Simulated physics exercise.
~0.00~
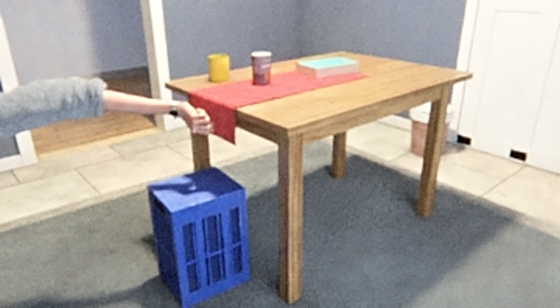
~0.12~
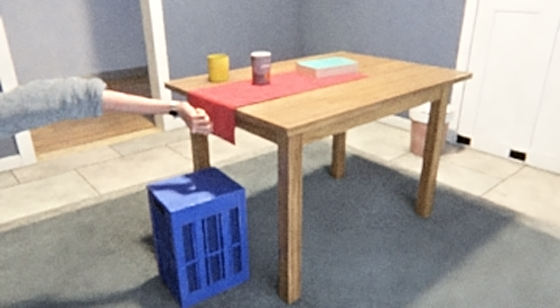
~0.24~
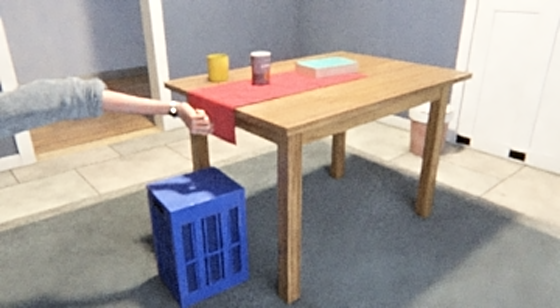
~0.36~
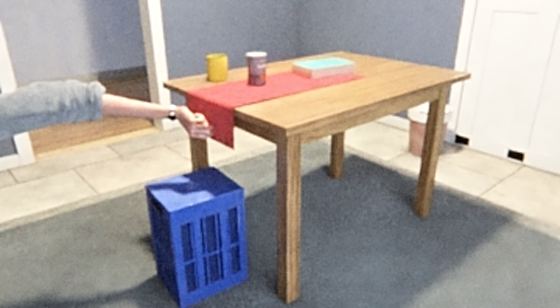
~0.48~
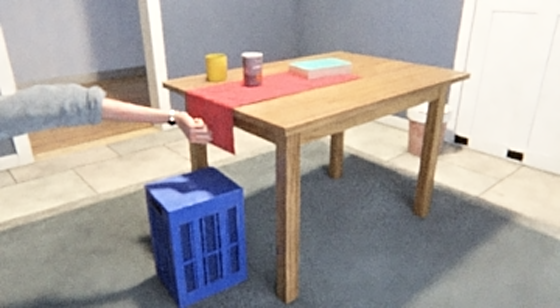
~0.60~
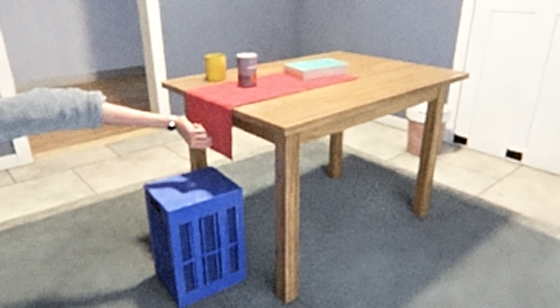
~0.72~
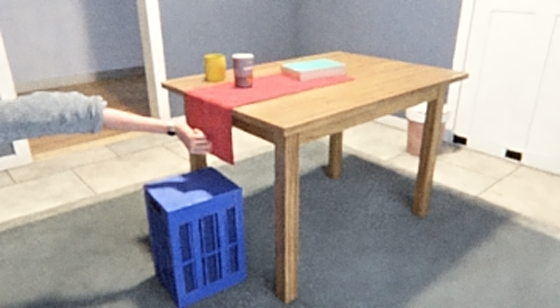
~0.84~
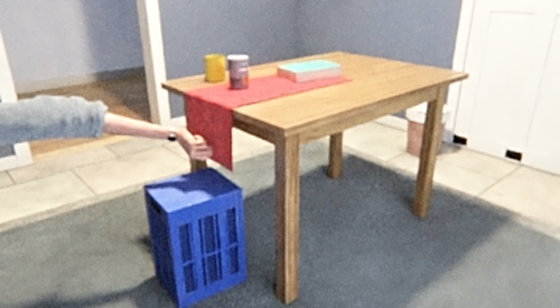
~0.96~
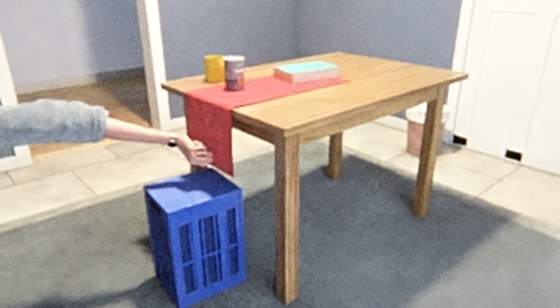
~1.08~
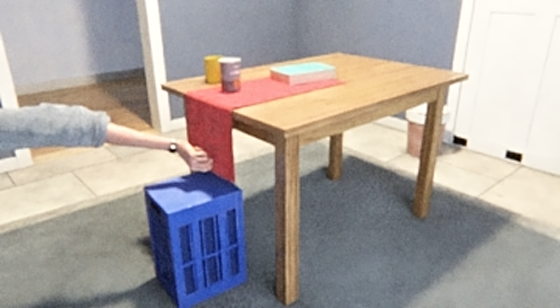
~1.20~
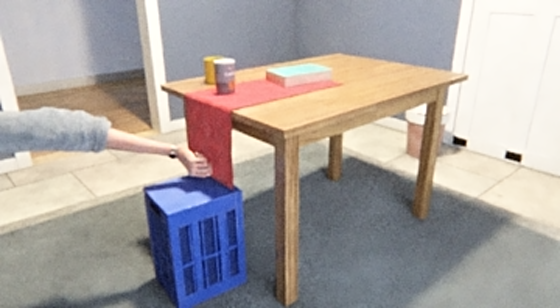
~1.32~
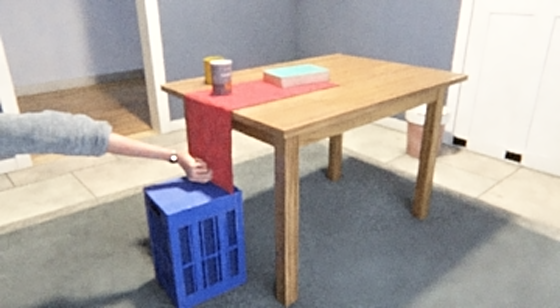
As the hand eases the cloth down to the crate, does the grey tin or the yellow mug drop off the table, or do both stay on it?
Both stay on the table. The grey tin rides along with the cloth but keeps clear of the edge, and the yellow mug stays where it was.
